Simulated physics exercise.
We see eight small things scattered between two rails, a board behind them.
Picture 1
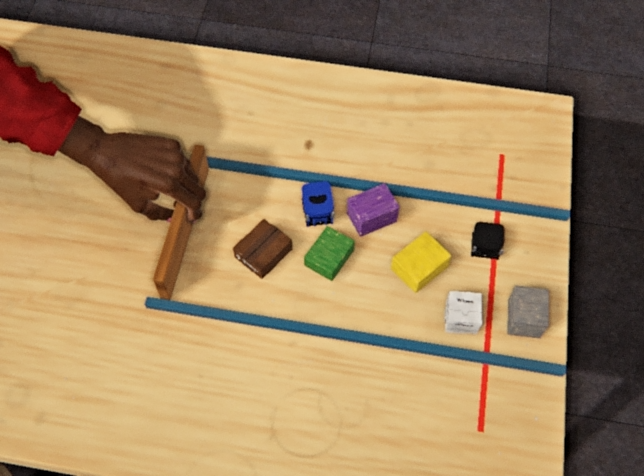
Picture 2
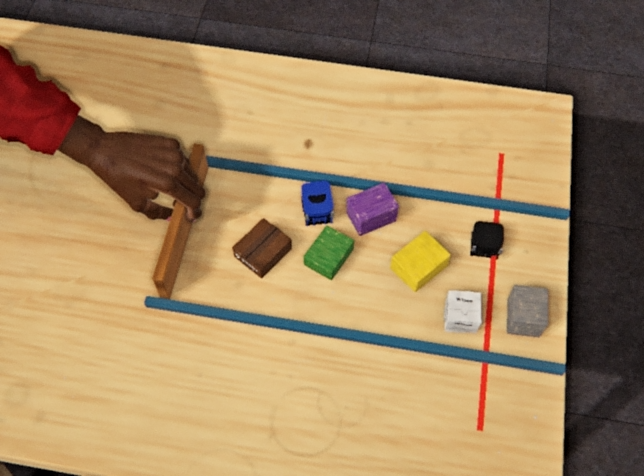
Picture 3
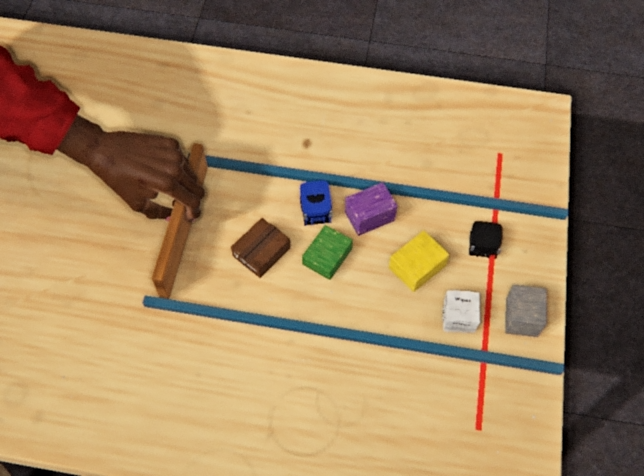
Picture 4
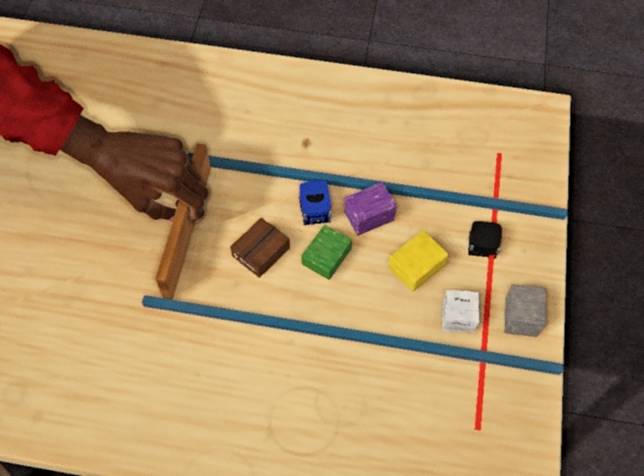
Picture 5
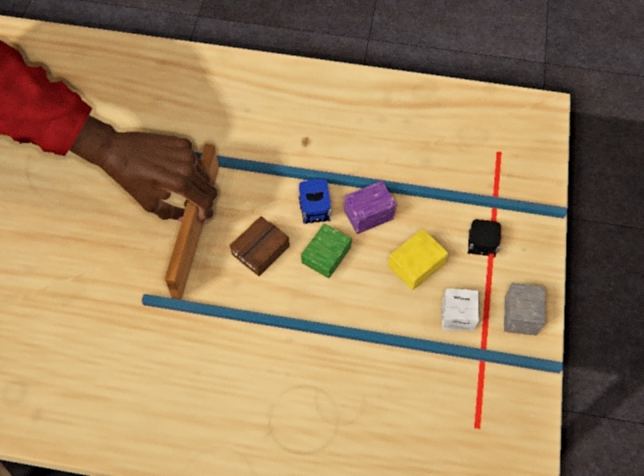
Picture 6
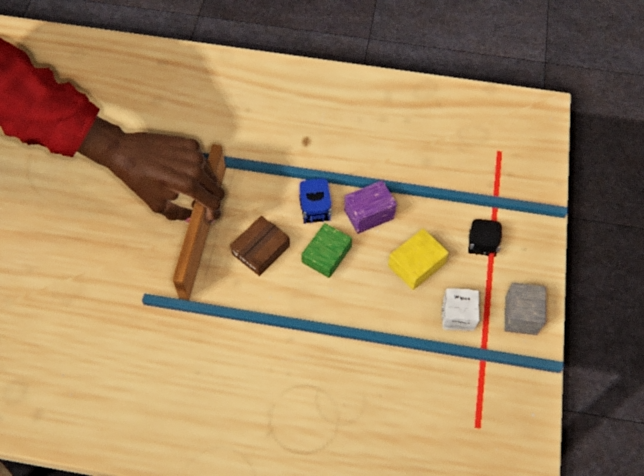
At first, a hand in a red sleeve holds a wooden board still at the left end of two blue rails, with eight small blocks and boxes scattered between the rails and a red line crossing near the right. Then the hand slides the board slightly right, while the scattered objects stay put.
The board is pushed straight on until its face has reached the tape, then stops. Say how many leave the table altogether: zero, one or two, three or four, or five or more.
In the end the number that fall off is one or two.
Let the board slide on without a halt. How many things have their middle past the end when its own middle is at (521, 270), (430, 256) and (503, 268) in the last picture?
It would be 5, 0 and 2.
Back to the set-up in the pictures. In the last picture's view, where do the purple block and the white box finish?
The purple block stops around (546, 240); the white box around (505, 318).
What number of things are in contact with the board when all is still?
In contact: 3.
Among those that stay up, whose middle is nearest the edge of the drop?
The grey block.
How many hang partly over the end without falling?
It comes to 1.
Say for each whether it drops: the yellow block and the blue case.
The yellow block falls, the blue case survives.
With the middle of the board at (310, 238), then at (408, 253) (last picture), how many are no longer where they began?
The counts are 4 and 6.
A little later, none off yet; grey block at rest near (525, 309); black case at rest near (485, 238); white box at rest near (460, 310).
Next, none off yet; grey block at rest near (525, 309); black case moving near (490, 233); white box at rest near (460, 310).
Later still, none off yet; grey block moving near (535, 314); black case shifted well along near (540, 239); white box at rest near (462, 311).
When it is over, the number that fall off is one or two; down, yellow block and black case.
